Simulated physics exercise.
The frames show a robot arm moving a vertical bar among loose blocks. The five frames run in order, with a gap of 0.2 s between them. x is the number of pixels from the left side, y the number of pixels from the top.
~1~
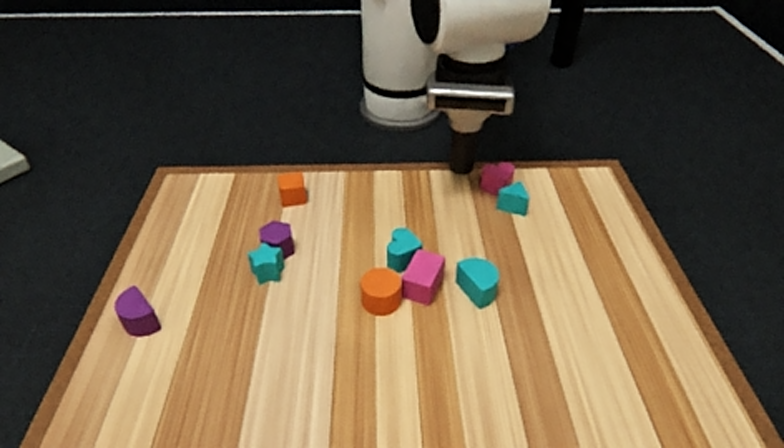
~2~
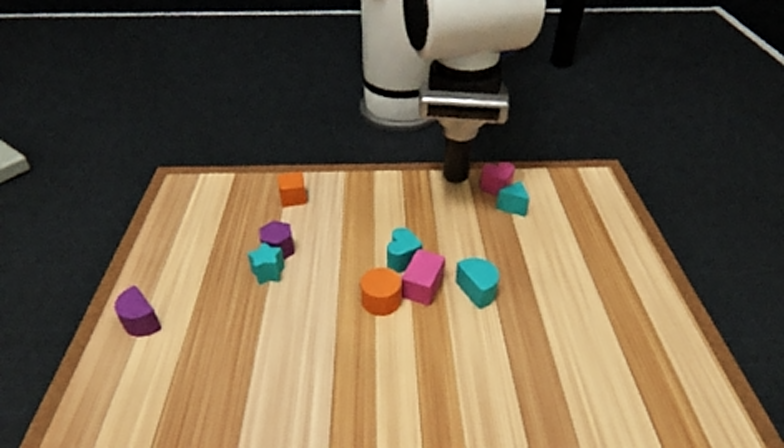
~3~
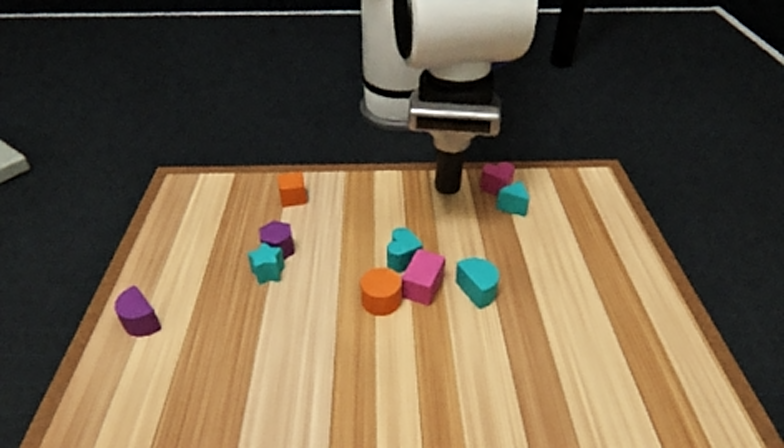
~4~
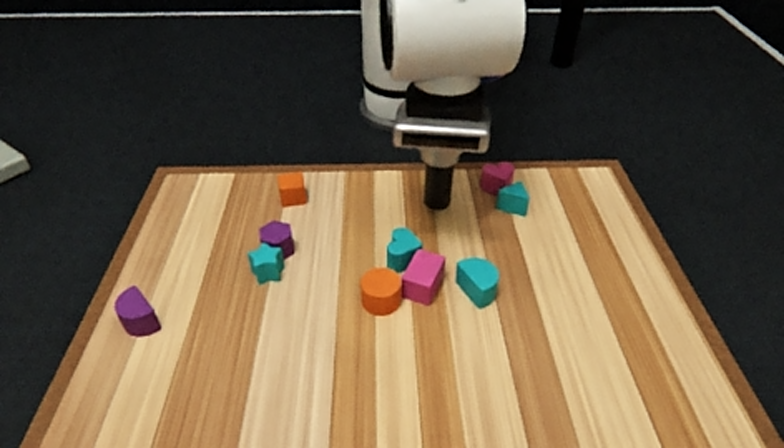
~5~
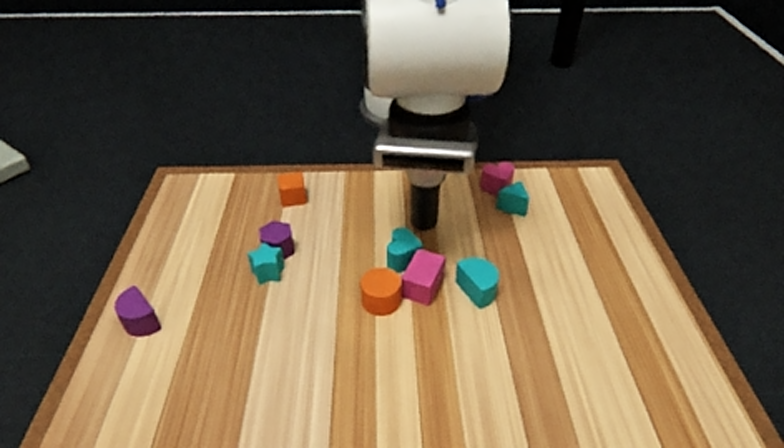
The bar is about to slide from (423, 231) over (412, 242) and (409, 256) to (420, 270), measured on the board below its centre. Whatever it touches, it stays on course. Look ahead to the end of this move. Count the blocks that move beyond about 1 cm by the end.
Three or more blocks move.
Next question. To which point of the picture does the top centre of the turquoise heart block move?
The middle of its upper face should be somewhere near (398, 266).
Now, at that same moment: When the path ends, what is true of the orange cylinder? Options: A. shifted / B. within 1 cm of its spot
A: Shifted.
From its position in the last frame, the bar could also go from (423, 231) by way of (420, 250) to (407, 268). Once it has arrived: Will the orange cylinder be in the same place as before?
No
The first path, step by step. Halfway along, bar (408, 240); turquoise heart block (398, 250), turned 25° anticlockwise.
At the end, bar (420, 261); orange cylinder (373, 292); turquoise heart block (398, 266); pink rectangular block (429, 280), turned 10° clockwise; turquoise half-round block in place.
